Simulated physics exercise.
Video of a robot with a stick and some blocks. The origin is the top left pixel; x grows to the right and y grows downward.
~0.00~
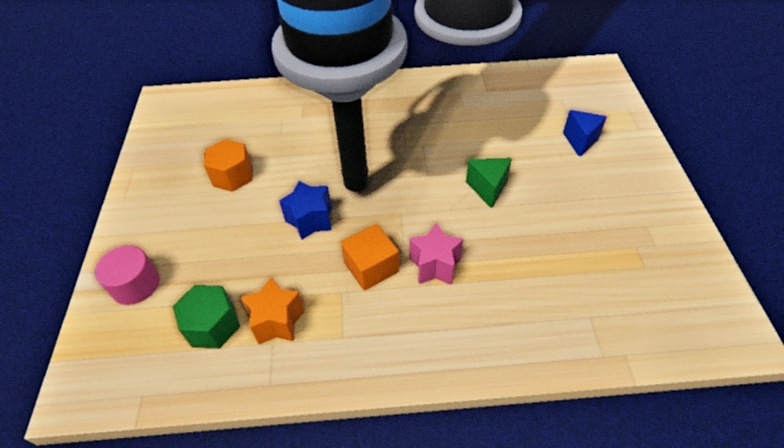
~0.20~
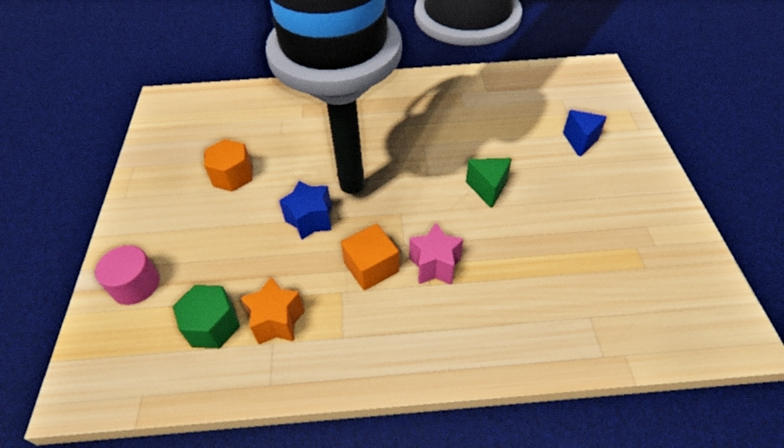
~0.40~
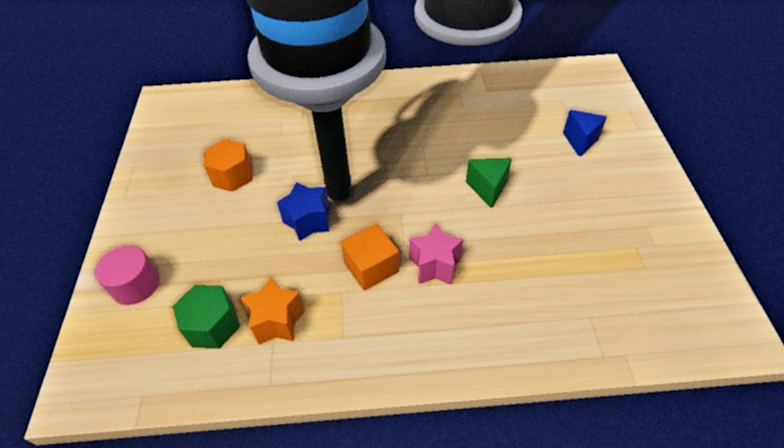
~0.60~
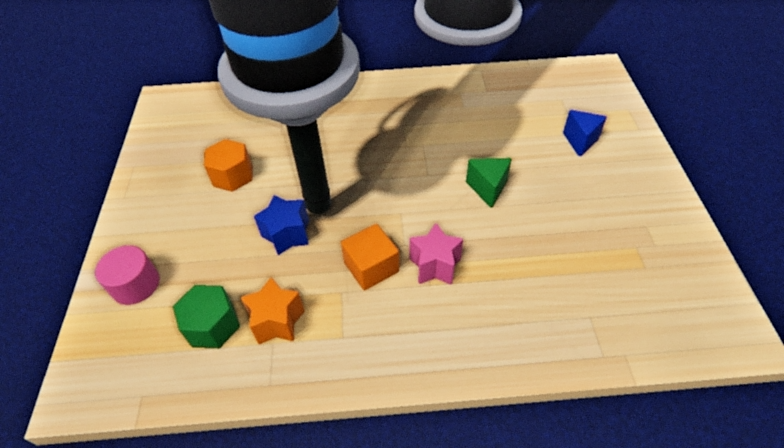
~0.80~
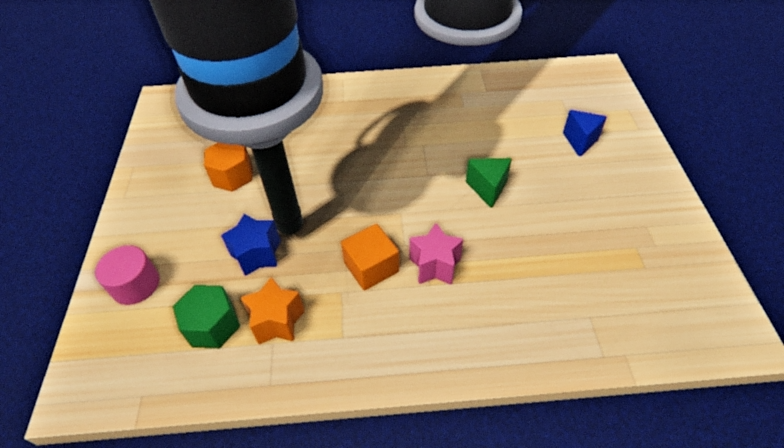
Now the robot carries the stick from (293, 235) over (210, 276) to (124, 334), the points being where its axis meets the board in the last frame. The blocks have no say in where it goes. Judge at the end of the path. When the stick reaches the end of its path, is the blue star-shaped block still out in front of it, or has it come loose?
The stick still has the blue star-shaped block in front of it when the path ends.
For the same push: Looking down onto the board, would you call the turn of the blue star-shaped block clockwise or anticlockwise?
Counterclockwise from above.
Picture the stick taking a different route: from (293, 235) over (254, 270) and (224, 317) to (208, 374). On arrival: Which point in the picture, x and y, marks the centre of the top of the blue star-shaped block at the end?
In the picture, that point is around (184, 270).
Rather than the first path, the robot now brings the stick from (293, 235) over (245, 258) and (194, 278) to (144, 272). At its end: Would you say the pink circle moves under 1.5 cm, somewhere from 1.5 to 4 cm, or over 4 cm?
It is going to finish 1.5 to 4 cm from where it is now.
On the path given first. One third of the way, stick at (234, 252); blue star-shaped block at (195, 261), turned 25° anticlockwise.
Two thirds of the way, stick at (175, 285); pink circle at (96, 269); green hexagonal block at (195, 313), turned 25° anticlockwise; blue star-shaped block at (134, 294), turned 35° anticlockwise.
At the end, stick at (116, 325); pink circle at (93, 270); green hexagonal block at (195, 313), turned 25° anticlockwise; blue star-shaped block at (69, 337), turned 35° anticlockwise; orange star-shaped block not moved.
